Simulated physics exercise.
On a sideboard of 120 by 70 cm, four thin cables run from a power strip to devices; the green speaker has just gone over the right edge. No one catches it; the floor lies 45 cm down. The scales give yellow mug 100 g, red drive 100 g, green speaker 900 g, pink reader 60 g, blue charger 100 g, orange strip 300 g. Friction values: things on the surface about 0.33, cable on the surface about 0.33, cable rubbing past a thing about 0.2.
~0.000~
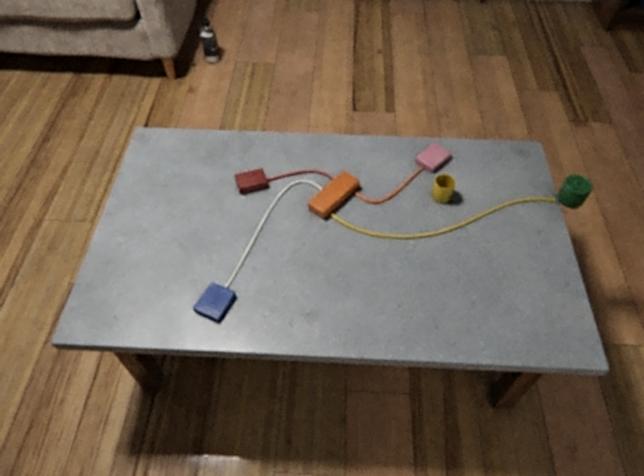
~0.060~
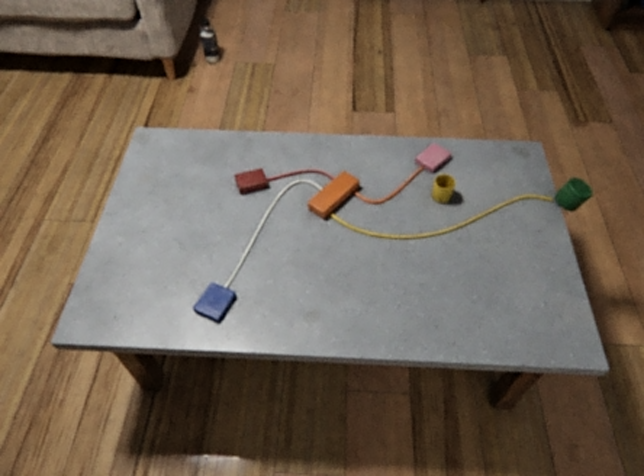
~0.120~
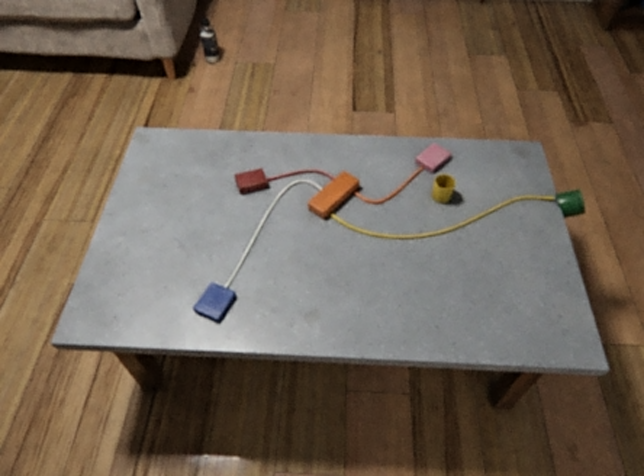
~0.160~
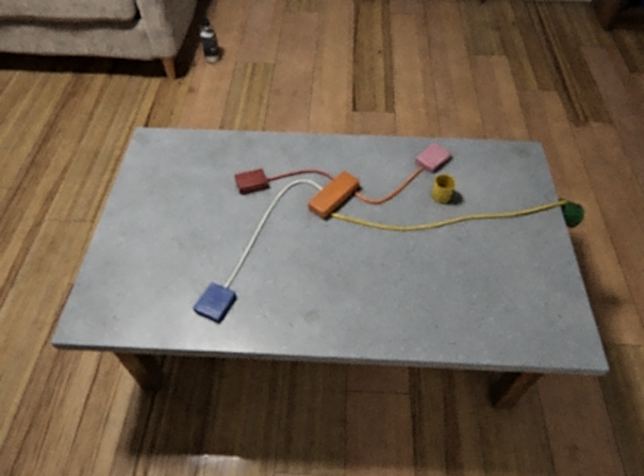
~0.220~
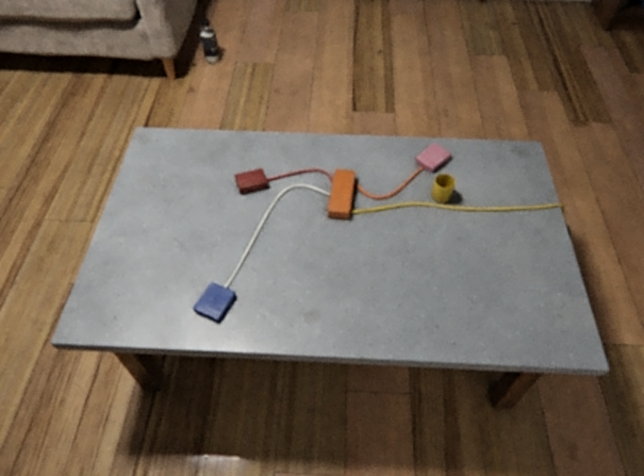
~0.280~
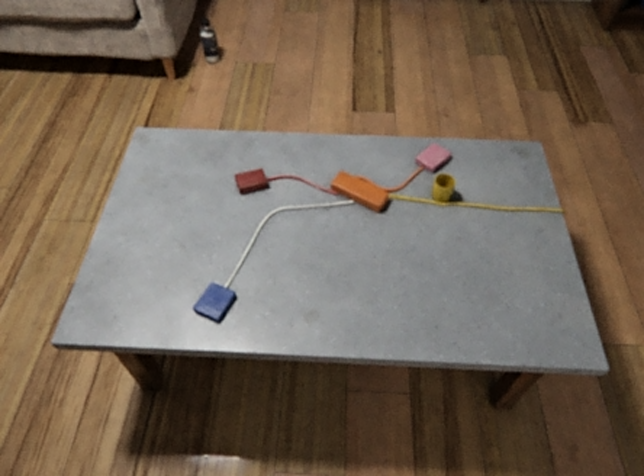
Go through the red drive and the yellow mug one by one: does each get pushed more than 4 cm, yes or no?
One by one: The red drive - yes, the yellow mug - yes.
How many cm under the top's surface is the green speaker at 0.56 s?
I'd put it at about 40 centimetres under.
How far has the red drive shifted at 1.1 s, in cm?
My guess is close to 62 cm.
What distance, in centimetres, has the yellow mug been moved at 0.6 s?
Shift: Approx. 11 cm.
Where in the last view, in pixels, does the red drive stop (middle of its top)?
It comes to rest at roughly (488, 216).
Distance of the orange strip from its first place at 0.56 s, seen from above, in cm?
Horizontal shift at stated time: Approx. 38 cm.
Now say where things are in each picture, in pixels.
The first picture shows red drive (251, 178); yellow mug (445, 181); yellow cable runs through (351, 227) (400, 237) (449, 229) (489, 212) (531, 199).
The second picture shows green speaker (578, 187); yellow cable runs through (351, 227) (448, 230) (528, 196).
The third picture shows green speaker (570, 204); yellow cable runs through (351, 227) (448, 230) (529, 197).
The fourth picture shows green speaker (566, 213); yellow cable runs through (453, 221) (546, 207).
The fifth picture shows orange strip (342, 190); yellow cable runs through (376, 209) (474, 209) (563, 209).
The sixth picture shows red drive (251, 178); yellow mug (445, 181); yellow cable runs through (406, 199) (506, 209) (557, 210).
After 0.6 s, the strip's end of the yellow cable at (491, 236); red drive 50 cm off its start, yellow mug 11 cm off its start, orange strip 38 cm off its start.
After 0.8 s, the strip's end of the yellow cable at (546, 242); red drive 62 cm off its start, yellow mug 11 cm off its start, orange strip 49 cm off its start.
After 1.1 s, the strip's end of the yellow cable at (546, 242); red drive 62 cm off its start at (488, 216), yellow mug 11 cm off its start at (460, 155), orange strip 49 cm off its start at (527, 224).
After 1.4 s, the strip's end of the yellow cable at (546, 242); red drive 62 cm off its start, yellow mug 11 cm off its start, orange strip 49 cm off its start.
After 2.6 s, the strip's end of the yellow cable at (546, 242); red drive 62 cm off its start at (488, 216), yellow mug 11 cm off its start at (460, 155), orange strip 49 cm off its start at (527, 224), blue charger 45 cm off its start at (382, 225).
